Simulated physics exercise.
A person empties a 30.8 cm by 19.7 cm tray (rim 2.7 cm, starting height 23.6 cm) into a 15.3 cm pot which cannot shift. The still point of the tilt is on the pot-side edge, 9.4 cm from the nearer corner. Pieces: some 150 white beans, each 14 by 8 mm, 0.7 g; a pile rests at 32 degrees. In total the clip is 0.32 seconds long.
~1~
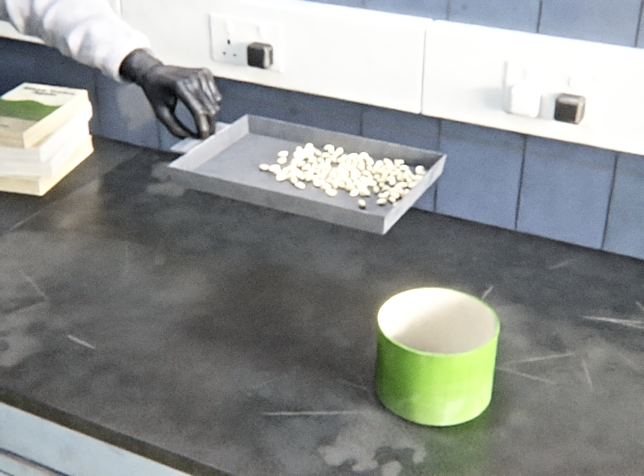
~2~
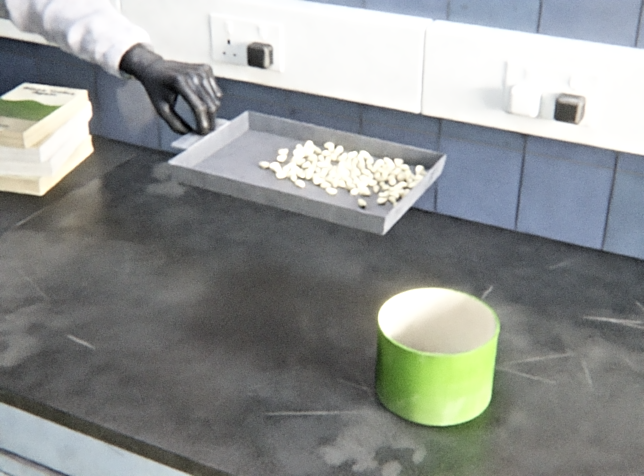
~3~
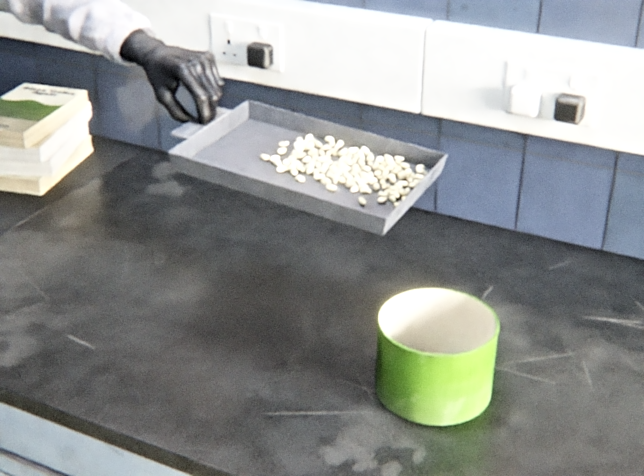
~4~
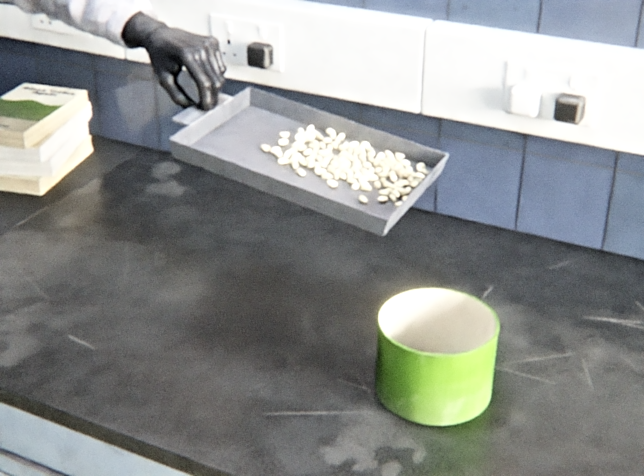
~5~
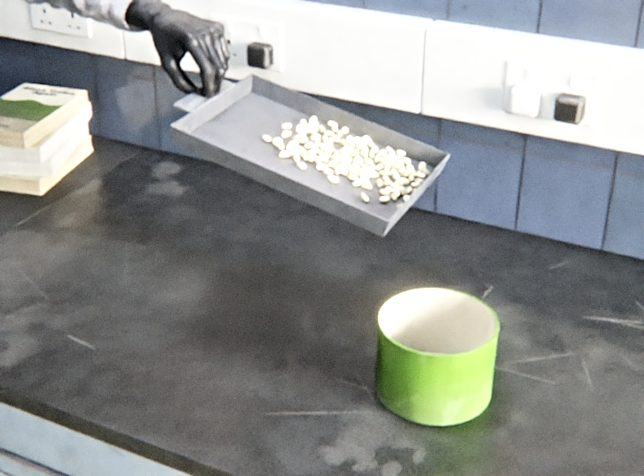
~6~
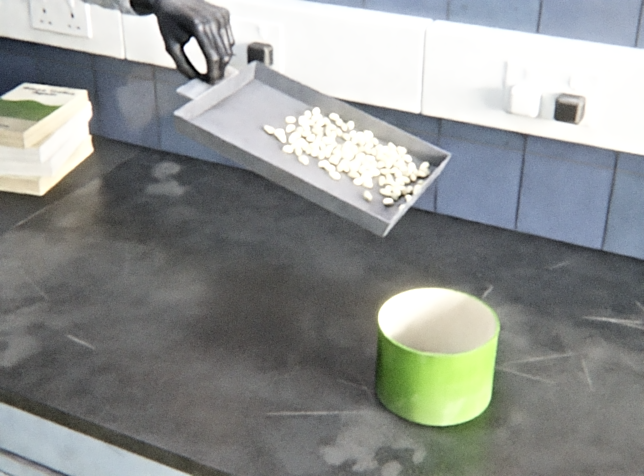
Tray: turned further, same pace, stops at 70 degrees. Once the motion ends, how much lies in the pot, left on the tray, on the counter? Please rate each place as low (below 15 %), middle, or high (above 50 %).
Pot: Low, left on the tray: High, counter: Low.
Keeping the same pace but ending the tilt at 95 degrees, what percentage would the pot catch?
In that case it comes to about 65 in a hundred.
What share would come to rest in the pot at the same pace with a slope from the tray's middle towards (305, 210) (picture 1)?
Some 10 per cent.
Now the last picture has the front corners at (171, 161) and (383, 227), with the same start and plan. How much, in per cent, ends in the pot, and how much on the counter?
In the pot: 0 per cent; on the counter: 0 per cent.
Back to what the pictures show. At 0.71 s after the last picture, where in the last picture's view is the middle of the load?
Load centre est.: (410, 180) px.
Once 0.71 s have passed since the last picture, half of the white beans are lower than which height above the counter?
I'd put it near 26 cm.
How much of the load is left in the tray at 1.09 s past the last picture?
Around 95 percent of it.
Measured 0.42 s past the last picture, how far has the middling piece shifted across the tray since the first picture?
I'd say close to 6 centimetres.
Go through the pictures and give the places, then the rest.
In the first frame, tray tilt 0 degrees, front corners at (172, 165) and (383, 214); middle of the pieces at (355, 172); pot at (438, 320).
In the second frame, tray tilt 1 degrees, front corners at (172, 162) and (384, 215); middle of the pieces at (355, 171).
In the third frame, tray tilt 4 degrees, front corners at (173, 151) and (385, 216), lowest corner right front; middle of the pieces at (355, 167).
In the fourth frame, tray tilt 8 degrees, front corners at (174, 138) and (386, 217), lowest corner right front; middle of the pieces at (356, 163).
In the fifth frame, tray tilt 12 degrees, front corners at (176, 125) and (387, 218), lowest corner right front; middle of the pieces at (358, 159).
In the sixth frame, tray tilt 16 degrees, front corners at (179, 113) and (388, 220), lowest corner right front; middle of the pieces at (360, 156); pot at (438, 320).
Then, 0.42 s after the last picture, tilt 42 degrees; the tray holds 100 %, the pot 0 %.
Then, 0.71 s after the last picture, tilt 59 degrees; the tray holds 100 %, the pot 0 %.
Then, 1.09 s after the last picture, tilt 70 degrees; the tray holds 95 %, the pot 0 %.
In the end, pot 5 %, tray 90 %, counter 5 %.
